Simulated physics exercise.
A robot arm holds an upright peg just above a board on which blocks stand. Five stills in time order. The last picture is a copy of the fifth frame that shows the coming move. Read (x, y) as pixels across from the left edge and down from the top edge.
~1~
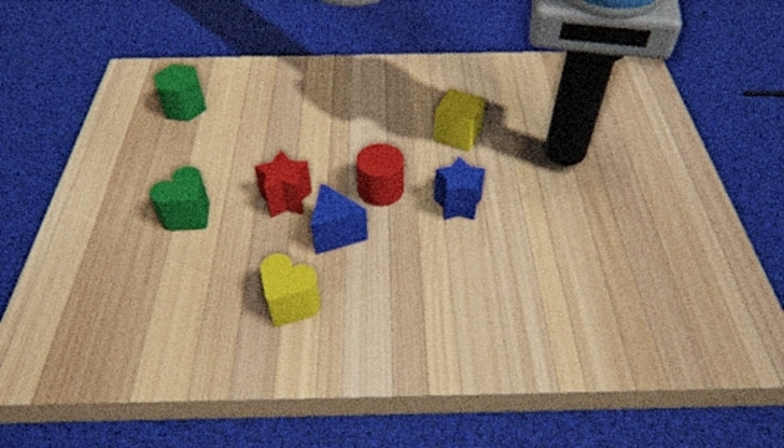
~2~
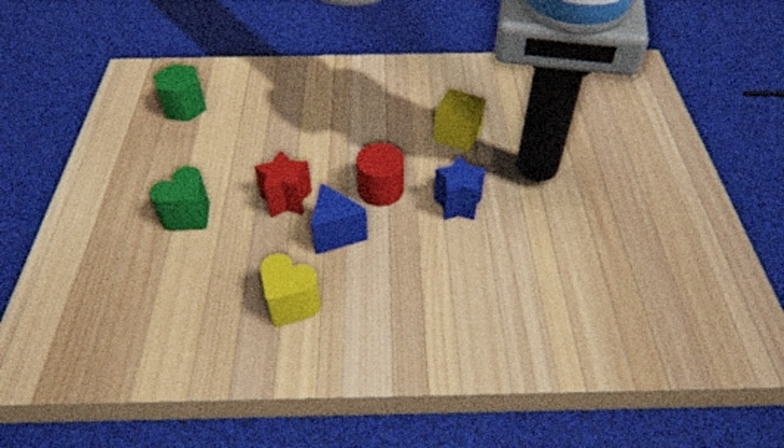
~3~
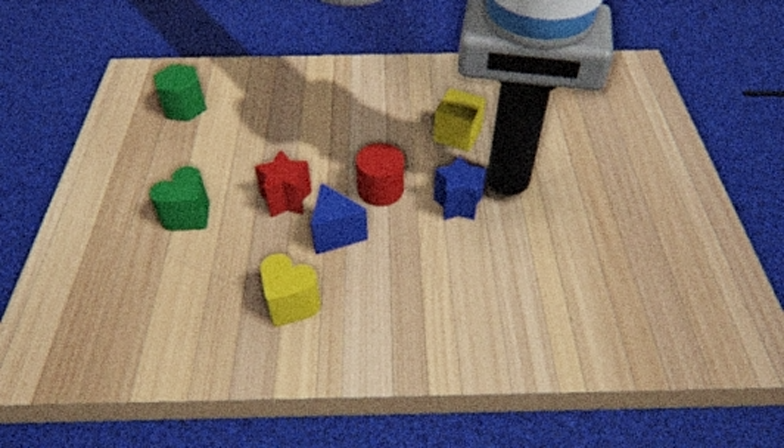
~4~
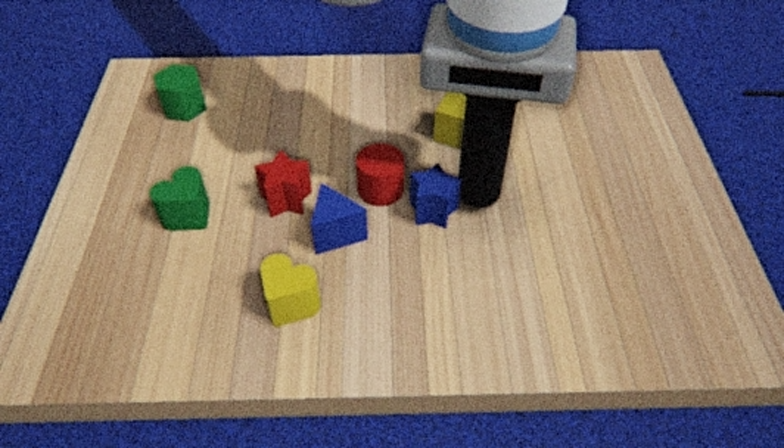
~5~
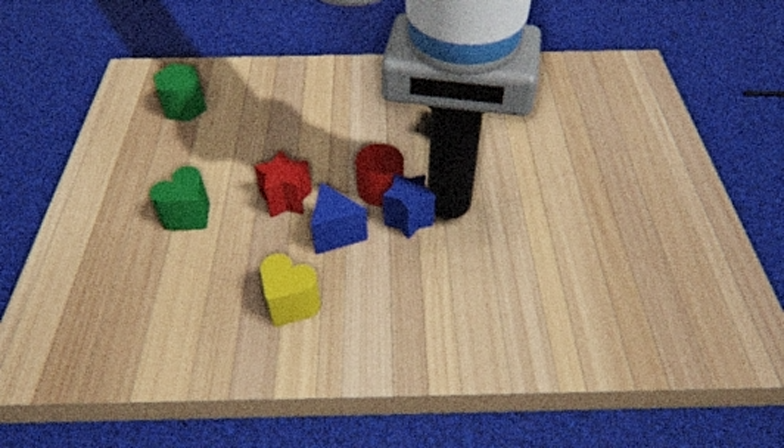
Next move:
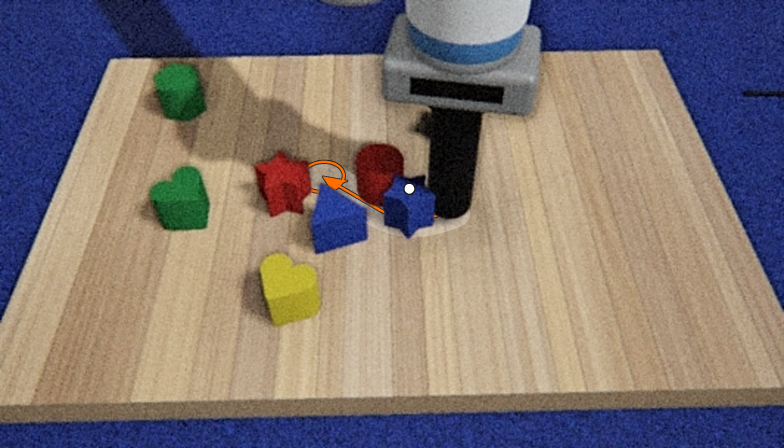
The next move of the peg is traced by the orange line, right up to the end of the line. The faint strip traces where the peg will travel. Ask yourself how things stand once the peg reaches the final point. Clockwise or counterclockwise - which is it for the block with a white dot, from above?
Its spin: Anticlockwise.
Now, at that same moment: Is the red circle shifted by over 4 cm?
My answer is yes.
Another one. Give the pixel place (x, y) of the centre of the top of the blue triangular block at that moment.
At roughly (302, 215).
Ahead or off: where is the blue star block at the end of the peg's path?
It comes off the peg's front.
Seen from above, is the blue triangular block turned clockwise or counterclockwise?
The turn is anti-clockwise.
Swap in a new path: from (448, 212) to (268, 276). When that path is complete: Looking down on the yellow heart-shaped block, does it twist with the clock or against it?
Rotates counter-clockwise.
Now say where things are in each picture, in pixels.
Peg's lower end at (565, 153); red star block at (281, 169); blue triangular block at (333, 205); red circle at (380, 159); blue star block at (461, 174), in the first frame.
Peg at (537, 168); blocks still, in the second frame.
Peg at (508, 181); blocks still, in the third frame.
Peg at (478, 193); blue star block at (435, 181), in the fourth frame.
Peg at (449, 204); red star block at (281, 169); blue triangular block at (333, 205); red circle at (380, 159); blue star block at (409, 189), in the fifth frame.
Drawn move, from (448, 212) through (400, 218) and (359, 198) to (323, 177); the dot is on the blue star block.
What follows on the original path. One third of the way, peg at (399, 210); blue triangular block at (319, 210); blue star block at (358, 195).
Two thirds of the way, peg at (359, 190); blue triangular block at (302, 214), turned 20° anticlockwise; red circle at (359, 135); blue star block at (325, 187), turned 25° anticlockwise.
At the end, peg at (322, 168); red star block at (278, 170), turned 10° clockwise; blue triangular block at (302, 215), turned 20° anticlockwise; red circle at (352, 123); blue star block at (318, 184), turned 50° anticlockwise.
